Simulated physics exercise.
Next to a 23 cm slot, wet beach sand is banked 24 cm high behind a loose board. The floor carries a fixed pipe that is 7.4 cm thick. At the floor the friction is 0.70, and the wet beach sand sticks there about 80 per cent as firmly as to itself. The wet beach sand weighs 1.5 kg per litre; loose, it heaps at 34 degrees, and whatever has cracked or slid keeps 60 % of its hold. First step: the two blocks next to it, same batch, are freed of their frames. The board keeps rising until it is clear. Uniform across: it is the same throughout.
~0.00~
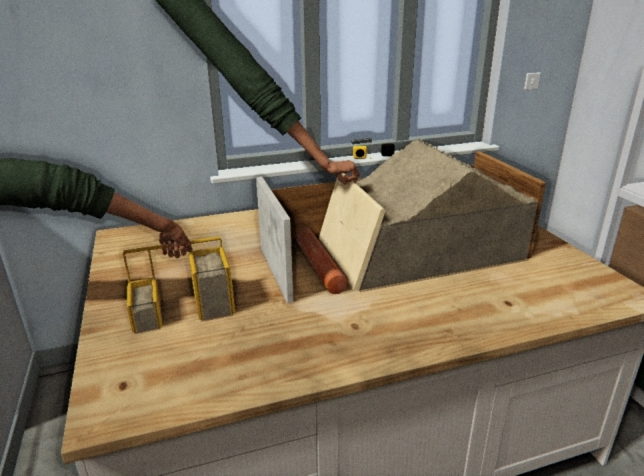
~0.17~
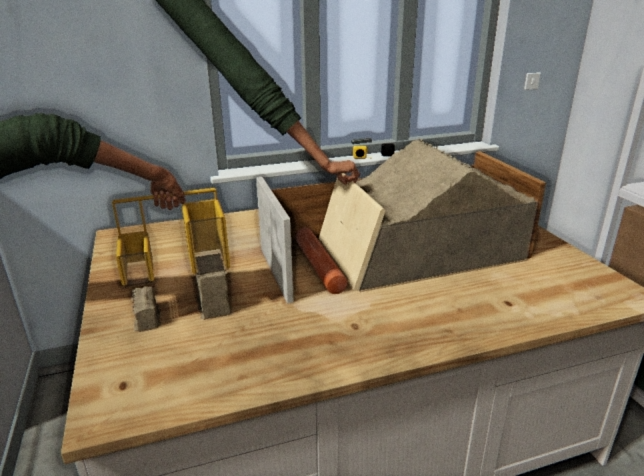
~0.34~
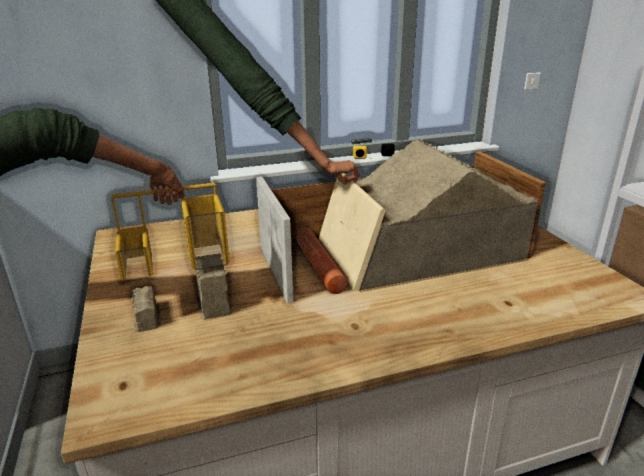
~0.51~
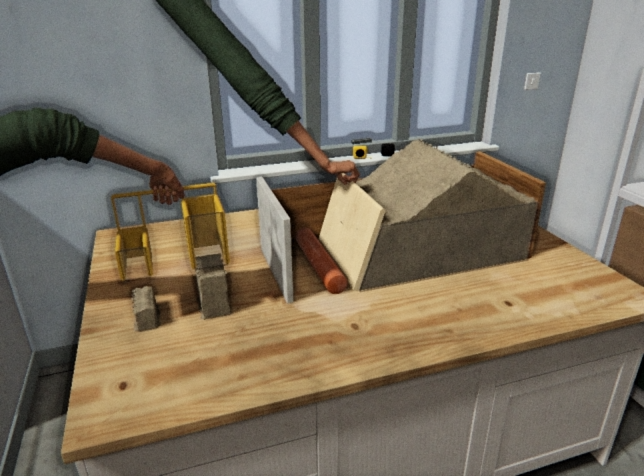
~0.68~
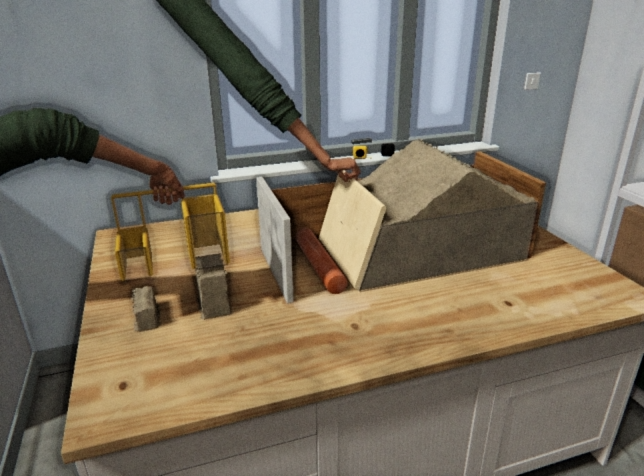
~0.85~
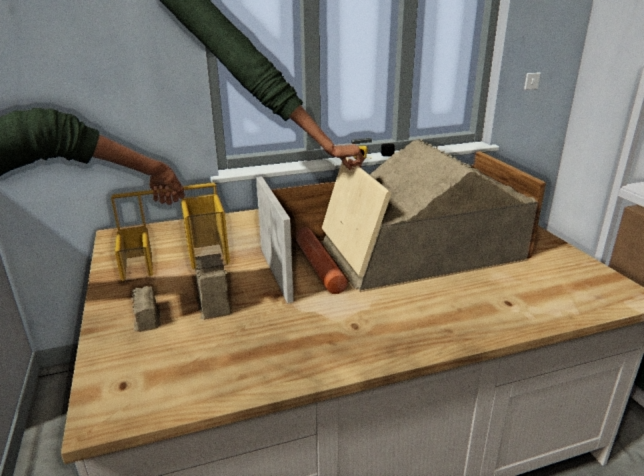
A large grey-brown mound of wet sand sits on a pale wooden counter beneath a window, seen from slightly above by a still camera. A cream board leans against its left side, beside a reddish cylinder and grey panel, with two small sand blocks in yellow moulds farther left. One hand lifts the moulds off the blocks, then the other shifts the board slightly upward.
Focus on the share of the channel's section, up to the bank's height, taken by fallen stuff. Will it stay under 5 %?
Yes, it stays under 5 %.
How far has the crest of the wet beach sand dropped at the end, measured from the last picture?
Measured change: About 0 cm.
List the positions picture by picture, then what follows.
In the first frame, top of the board at (381, 225), not yet moved; highest point of the wet beach sand at (475, 172); test blocks 7.9 cm, 16 cm high (left to right).
In the second frame, top of the board at (381, 225), not yet moved; highest point of the wet beach sand at (475, 172); test blocks 7.9 cm, 16 cm high (left to right).
In the third frame, top of the board at (381, 225), not yet moved; highest point of the wet beach sand at (475, 172); test blocks 7.9 cm, 16 cm high (left to right).
In the fourth frame, top of the board at (381, 225), not yet moved; highest point of the wet beach sand at (475, 172); test blocks 7.9 cm, 16 cm high (left to right).
In the fifth frame, top of the board at (382, 222), moved 1.1 cm; highest point of the wet beach sand at (475, 172); test blocks 7.9 cm, 16 cm high (left to right).
In the sixth frame, top of the board at (387, 209), moved 6.0 cm; highest point of the wet beach sand at (475, 172); test blocks 7.9 cm, 16 cm high (left to right).
By 1.14 s, the face still stands, with nothing on top of the pipe; the channel is 0 % full.
By 1.49 s, the face still stands, with nothing on top of the pipe; the channel is 0 % full.
By 1.84 s, the face still stands, with nothing on top of the pipe; the channel is 0 % full.
By 2.19 s, the face still stands, with nothing on top of the pipe; the channel is 0 % full.
By 2.24 s, at the end, the face still stands, with nothing on top of the pipe; the channel is 0 % full.
